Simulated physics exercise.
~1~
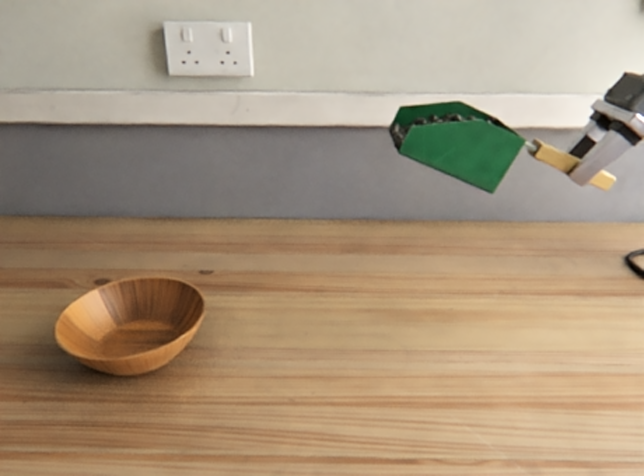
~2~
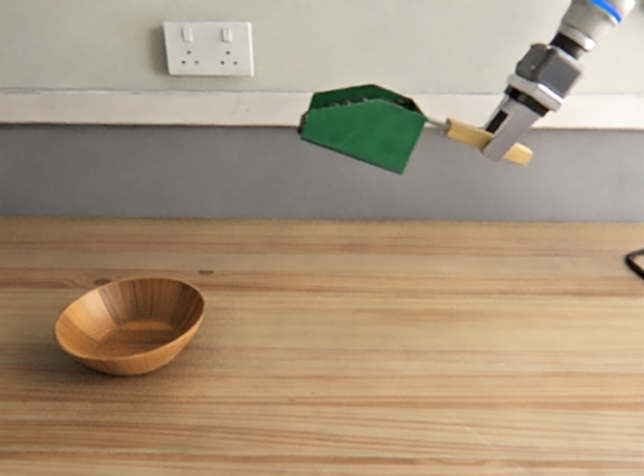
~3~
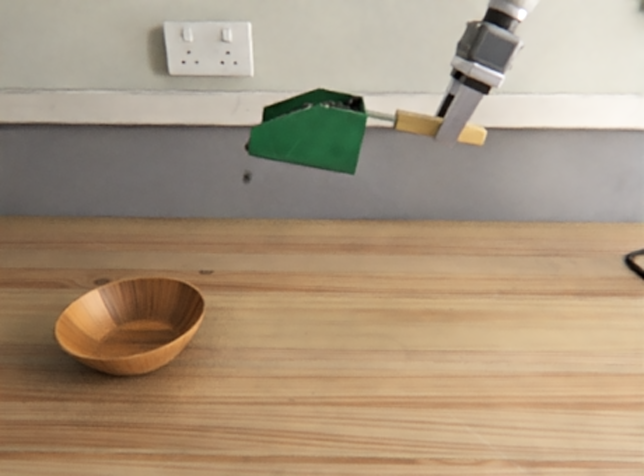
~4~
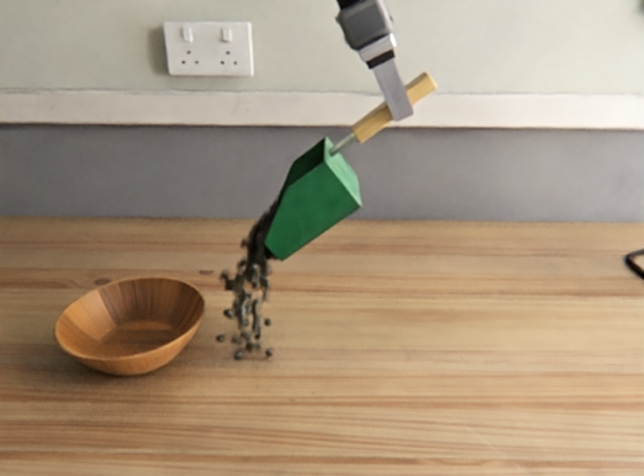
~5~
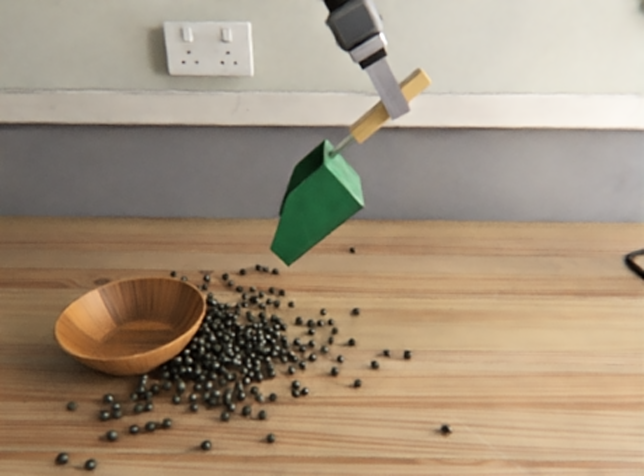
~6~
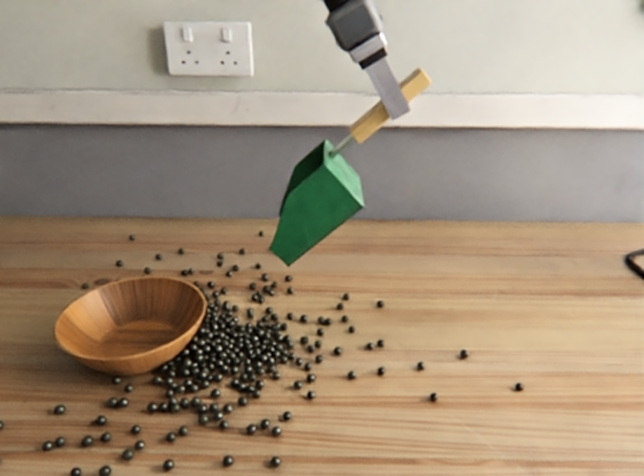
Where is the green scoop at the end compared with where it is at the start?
At the start the scoop is held over the right side of the table, and by the end it is farther left, closer to the bowl, and slightly lower.
